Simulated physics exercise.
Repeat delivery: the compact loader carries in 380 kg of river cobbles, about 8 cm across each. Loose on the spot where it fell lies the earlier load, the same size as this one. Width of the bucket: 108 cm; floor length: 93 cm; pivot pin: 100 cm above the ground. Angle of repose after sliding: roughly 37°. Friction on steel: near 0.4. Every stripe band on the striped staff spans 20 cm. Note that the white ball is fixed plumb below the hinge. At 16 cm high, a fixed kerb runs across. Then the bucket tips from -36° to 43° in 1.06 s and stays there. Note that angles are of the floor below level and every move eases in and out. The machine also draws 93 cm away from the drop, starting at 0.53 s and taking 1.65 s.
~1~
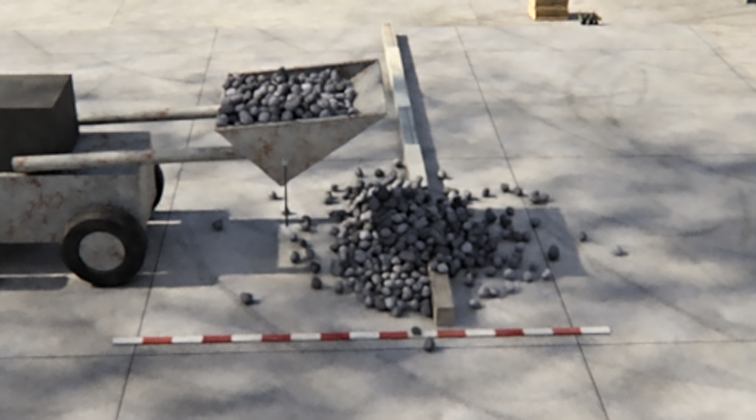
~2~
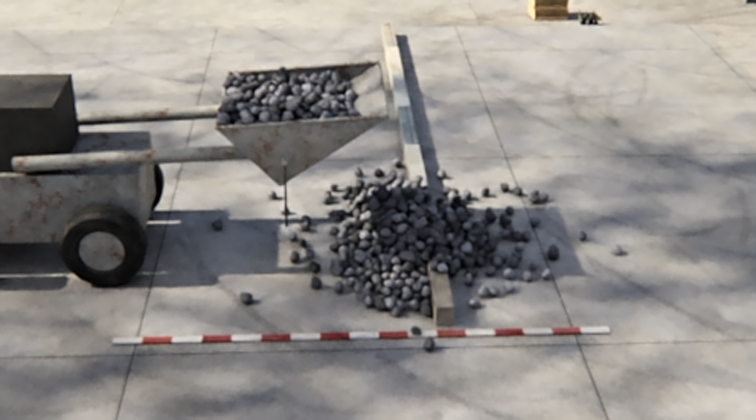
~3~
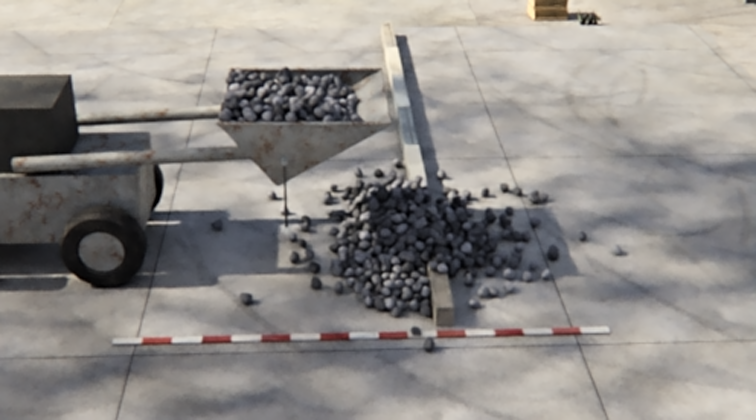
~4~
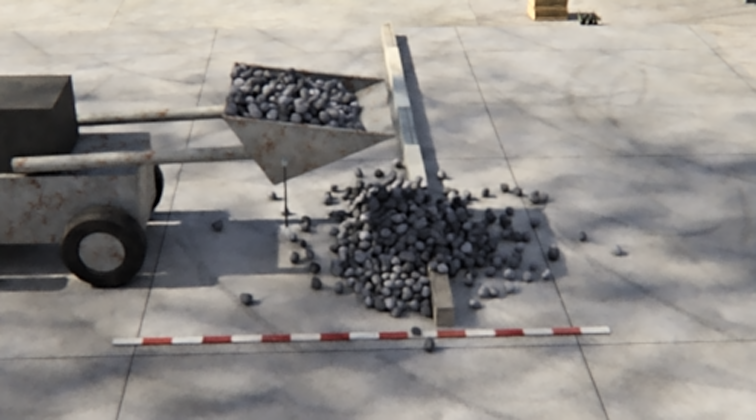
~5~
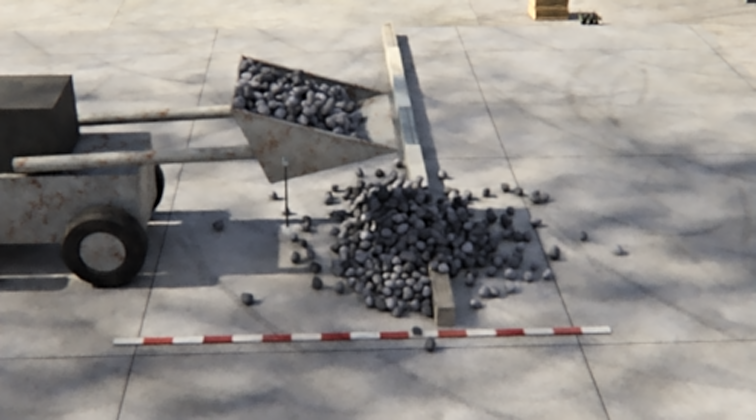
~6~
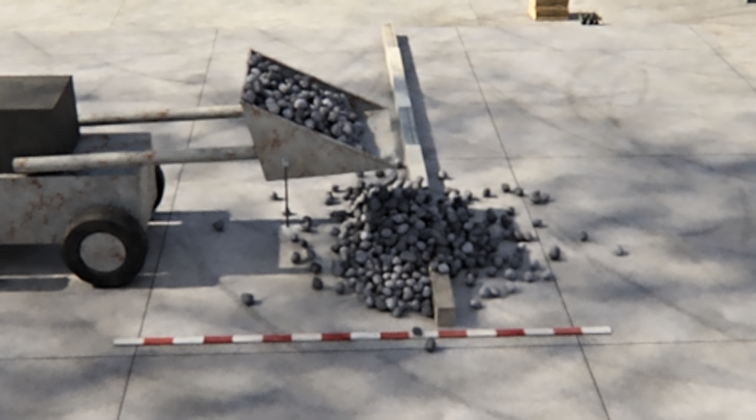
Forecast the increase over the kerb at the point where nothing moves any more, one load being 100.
I would say 1 per cent.
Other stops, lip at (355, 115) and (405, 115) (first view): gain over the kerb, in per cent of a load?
Case one about 0 %, case two about 0 %.
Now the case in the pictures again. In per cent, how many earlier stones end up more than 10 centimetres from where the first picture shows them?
Close to 5 in a hundred of them.
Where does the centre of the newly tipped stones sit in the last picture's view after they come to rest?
Roughly at (334, 235) in the last picture.
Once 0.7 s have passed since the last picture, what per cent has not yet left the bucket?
Some 35 percent, roughly.
Then, 0.4 s after the last picture the floor is at 31°; in per cent of one load, 98 in the bucket, 83 on this side of the kerb, 19 over the kerb; the foremost stones are at (557, 224).
Then, 0.7 s after the last picture the floor is at 43°; in per cent of one load, 33 in the bucket, 148 on this side of the kerb, 19 over the kerb; the foremost stones are at (557, 224).
Then, 2.2 s after the last picture the floor is at 43°; in per cent of one load, 0 in the bucket, 181 on this side of the kerb, 20 over the kerb; the foremost stones are at (557, 224).
Then, 4.7 s after the last picture the floor is at 43°; in per cent of one load, 0 in the bucket, 181 on this side of the kerb, 20 over the kerb; the foremost stones are at (557, 224). Net gain over the kerb, 1.
